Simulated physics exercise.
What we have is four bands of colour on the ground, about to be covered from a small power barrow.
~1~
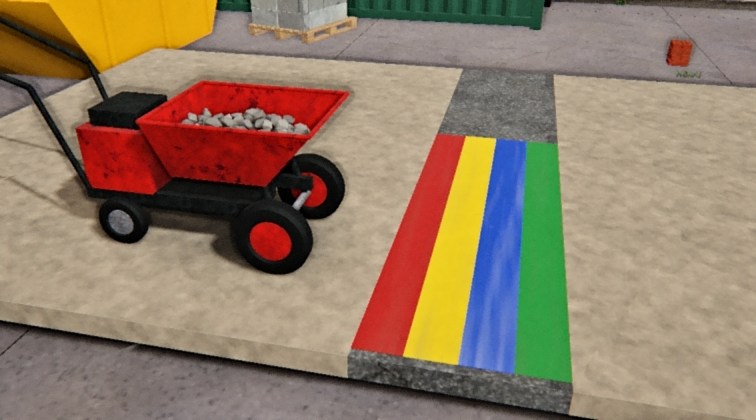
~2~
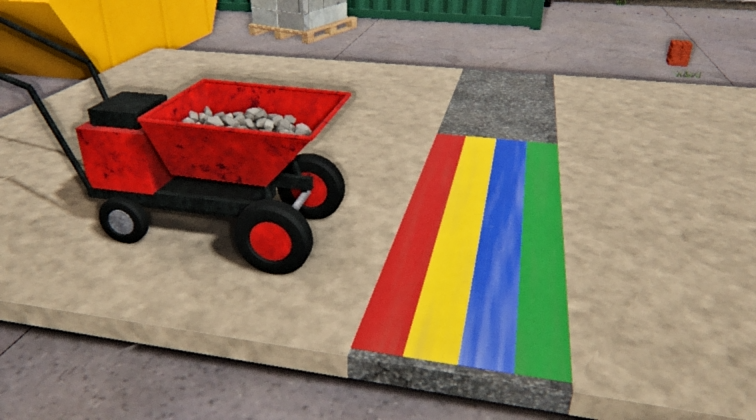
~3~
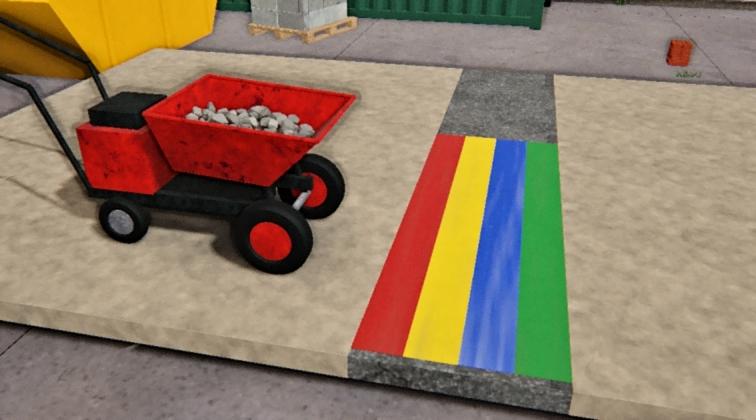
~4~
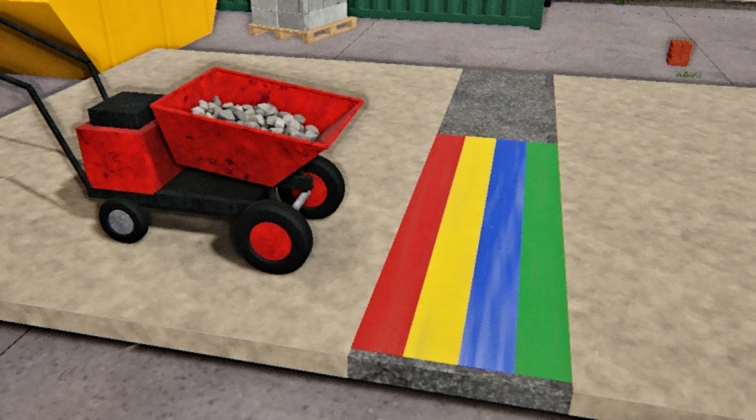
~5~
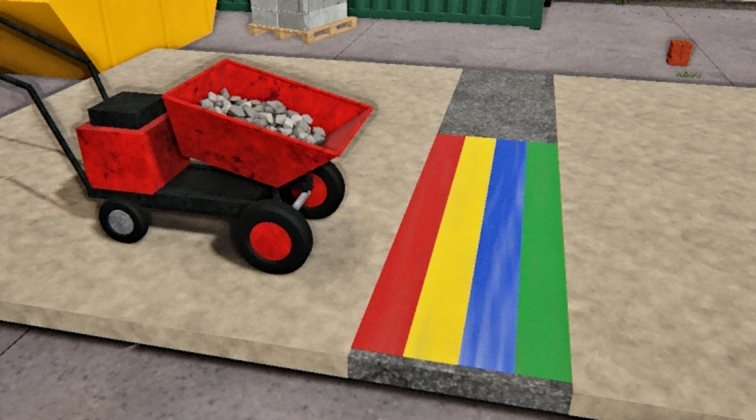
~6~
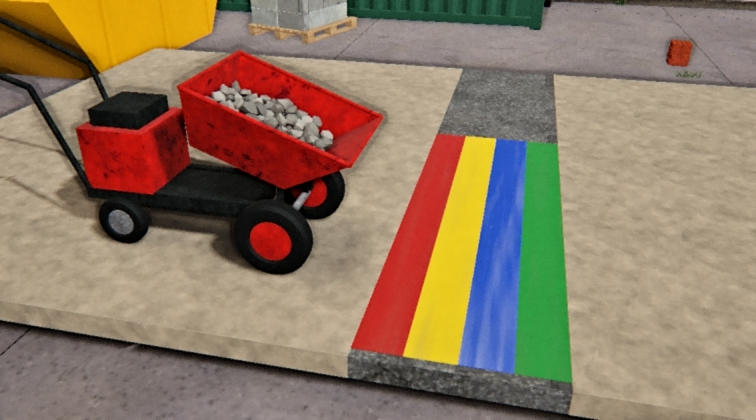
A red skip of broken stones on a small barrow gradually tilts to the right.
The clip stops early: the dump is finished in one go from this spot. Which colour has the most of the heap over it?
Most lies over the yellow band.
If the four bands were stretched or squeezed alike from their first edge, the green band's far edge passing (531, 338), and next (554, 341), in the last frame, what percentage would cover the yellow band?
Roughly 30 per cent, and 30 per cent.
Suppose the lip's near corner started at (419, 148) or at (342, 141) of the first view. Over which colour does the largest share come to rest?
The first try: The green strip. The second: The yellow one.
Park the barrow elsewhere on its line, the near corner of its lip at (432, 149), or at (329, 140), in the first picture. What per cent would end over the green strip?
In turn 40 and 0 in a hundred.
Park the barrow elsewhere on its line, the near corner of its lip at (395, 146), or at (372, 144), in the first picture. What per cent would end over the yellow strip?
The first gives 0 %, the second 10 %.
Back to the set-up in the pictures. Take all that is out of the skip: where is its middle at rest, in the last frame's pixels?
At about (443, 258).
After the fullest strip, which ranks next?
Next in line is the red strip.
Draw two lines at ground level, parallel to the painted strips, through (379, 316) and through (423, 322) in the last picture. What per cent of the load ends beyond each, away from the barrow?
First some 70, then 40 per cent.
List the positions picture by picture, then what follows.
In the first frame, lip of the skip (309, 138), level; top of the load (238, 133), broken stones; red strip (390, 313); yellow strip (439, 320); blue strip (490, 328); green strip (543, 335).
In the second frame, lip of the skip (311, 139), tipped barely; top of the load (240, 132).
In the third frame, lip of the skip (317, 142), tipped barely; top of the load (231, 130).
In the fourth frame, lip of the skip (326, 147), tipped a little; top of the load (227, 121).
In the fifth frame, lip of the skip (337, 155), tipped a little; top of the load (235, 119).
In the sixth frame, lip of the skip (350, 166), tipped clearly; top of the load (229, 108); red strip (390, 313); yellow strip (439, 320); blue strip (490, 328); green strip (543, 335).
Just after the last frame, skip tipped steeply; every one in the skip.
A moment on, skip tipped right over; roughly two thirds in the skip; roughly a quarter over the red strip; roughly a quarter over the yellow strip; just a few over the blue strip.
Further on, skip tipped right over; roughly a quarter in the skip; roughly a quarter over the red strip; roughly a third over the yellow strip; about a tenth over the blue strip; just a few over the green strip; just a few off the paint.
When it is over, skip tipped right over; roughly a quarter in the skip; roughly a quarter over the red strip; roughly a third over the yellow strip; about a tenth over the blue strip; just a few over the green strip.
